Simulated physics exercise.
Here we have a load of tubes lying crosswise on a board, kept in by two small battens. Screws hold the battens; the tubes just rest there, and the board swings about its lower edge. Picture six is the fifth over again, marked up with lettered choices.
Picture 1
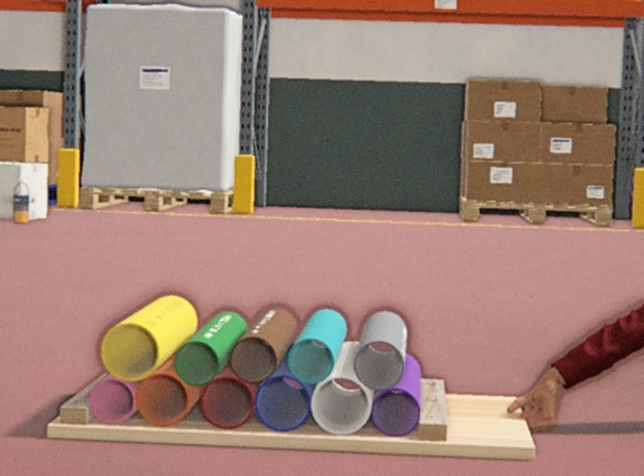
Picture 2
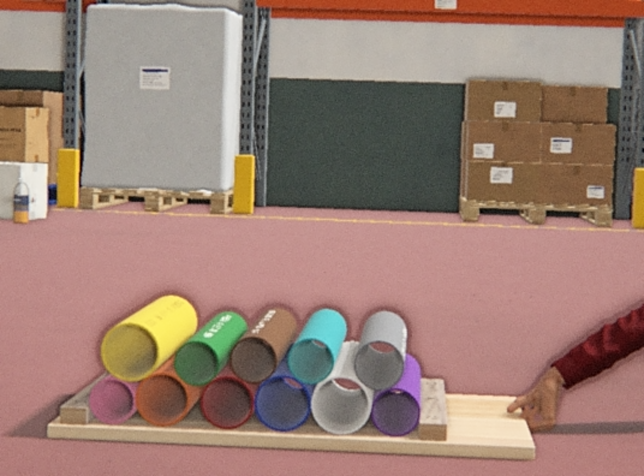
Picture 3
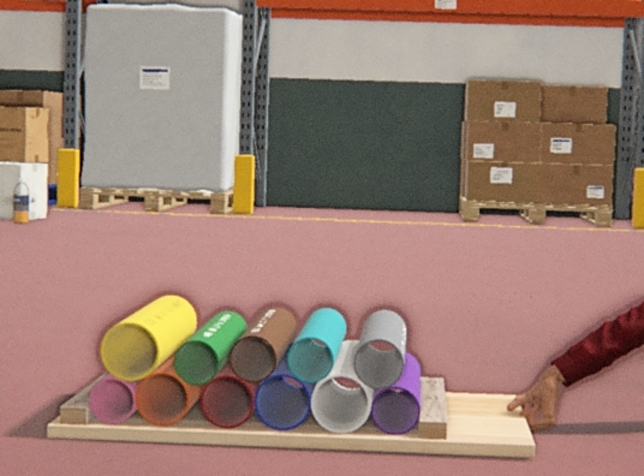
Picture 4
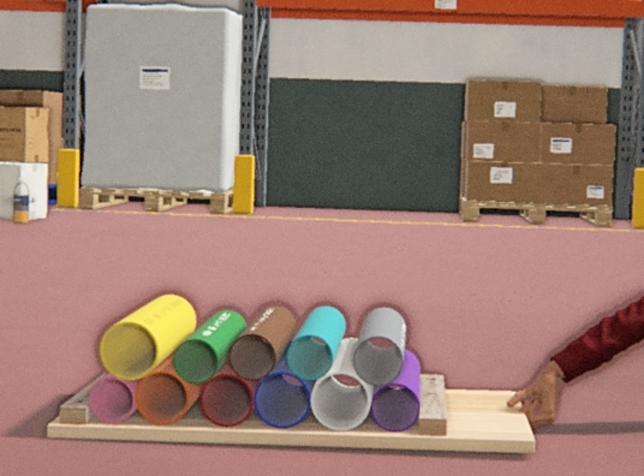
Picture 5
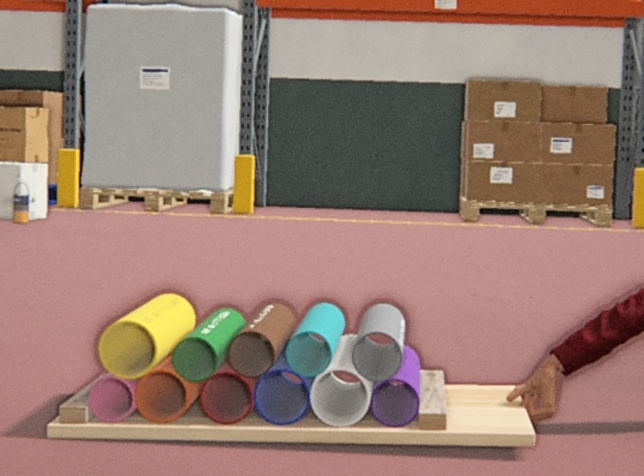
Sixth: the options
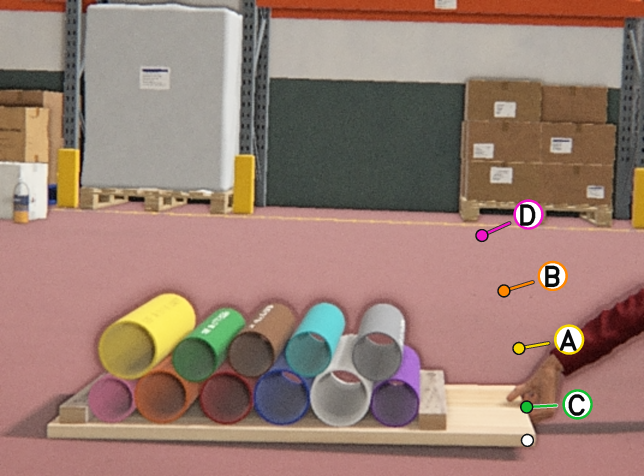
Warehouse floor with a hand gripping the end of a board bearing stacked colourful tubes, everything staying almost completely still.
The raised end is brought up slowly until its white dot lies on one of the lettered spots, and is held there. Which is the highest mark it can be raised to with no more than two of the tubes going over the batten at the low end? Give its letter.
Up to D.
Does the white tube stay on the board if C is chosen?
Yes.
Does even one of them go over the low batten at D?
At D: Yes.
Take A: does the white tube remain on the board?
Yes.
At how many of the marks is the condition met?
Four of them.
On the marked copy, A at (519, 349); B at (504, 291); C at (526, 407); D at (482, 236); the white dot at (527, 441).
With D. Early on, board at 16°.
Further on, board at 27°.
At the end, board at 27°, one over the low batten (yellow).
As for the rest, A none over the low batten; B one over the low batten (yellow); C none over the low batten.
